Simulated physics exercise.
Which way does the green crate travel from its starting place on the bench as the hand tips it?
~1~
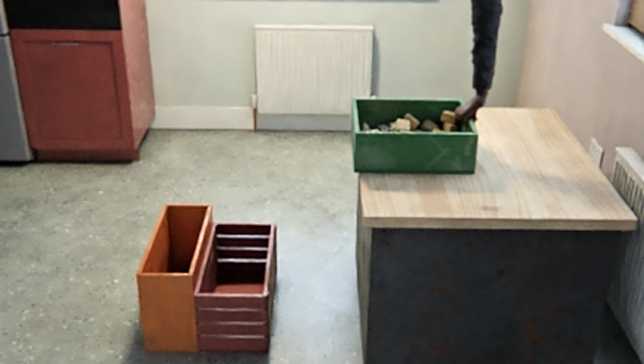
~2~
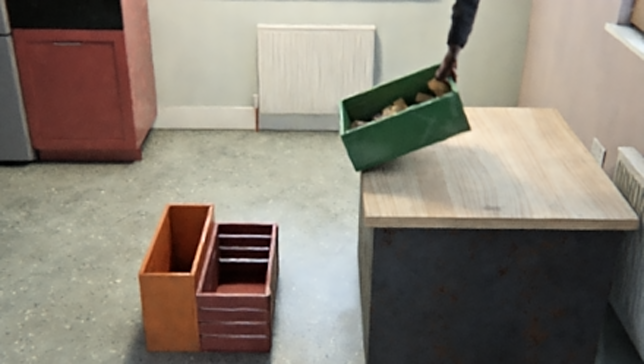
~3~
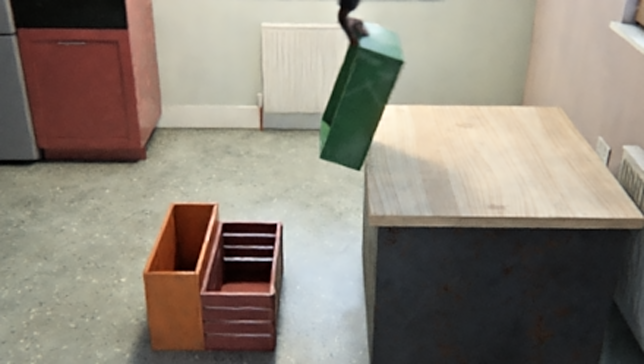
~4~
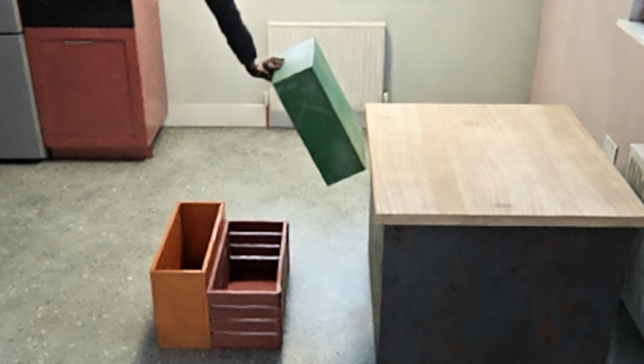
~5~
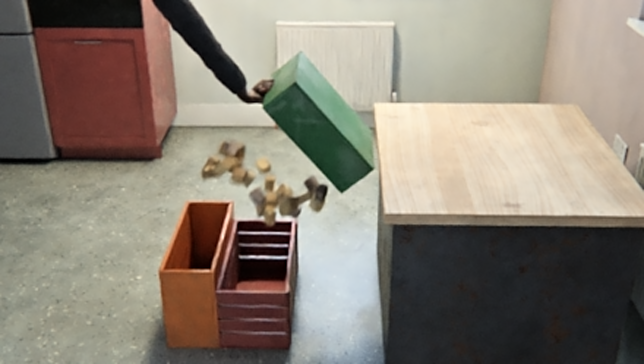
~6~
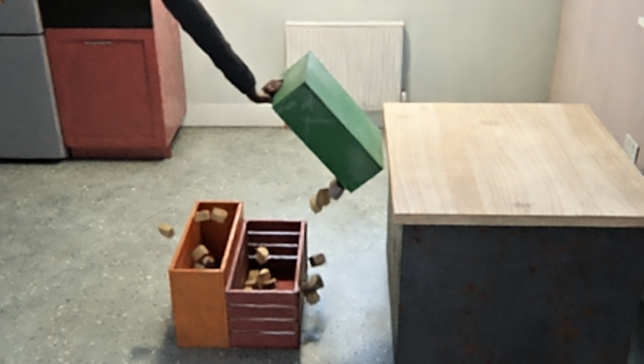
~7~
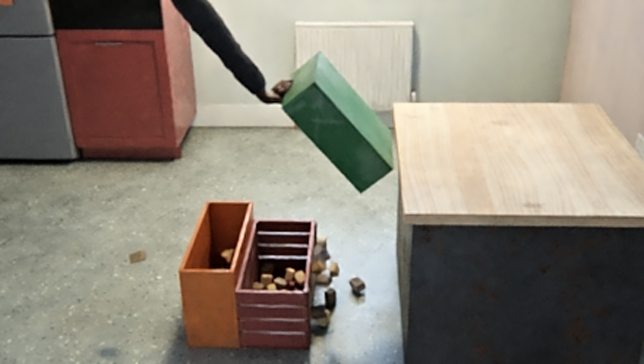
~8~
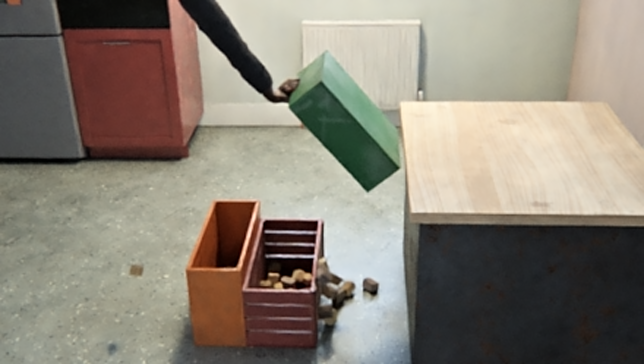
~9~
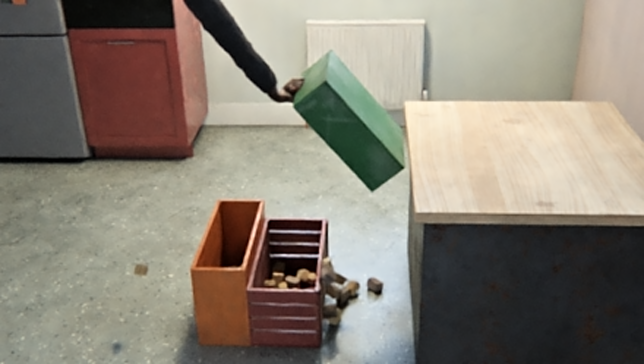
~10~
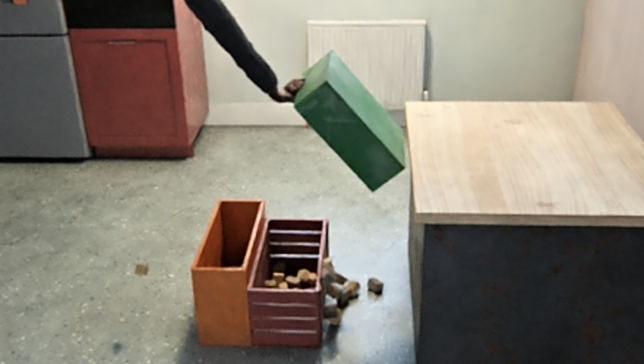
The green crate moves to the left, going past the edge of the bench as it tips over.
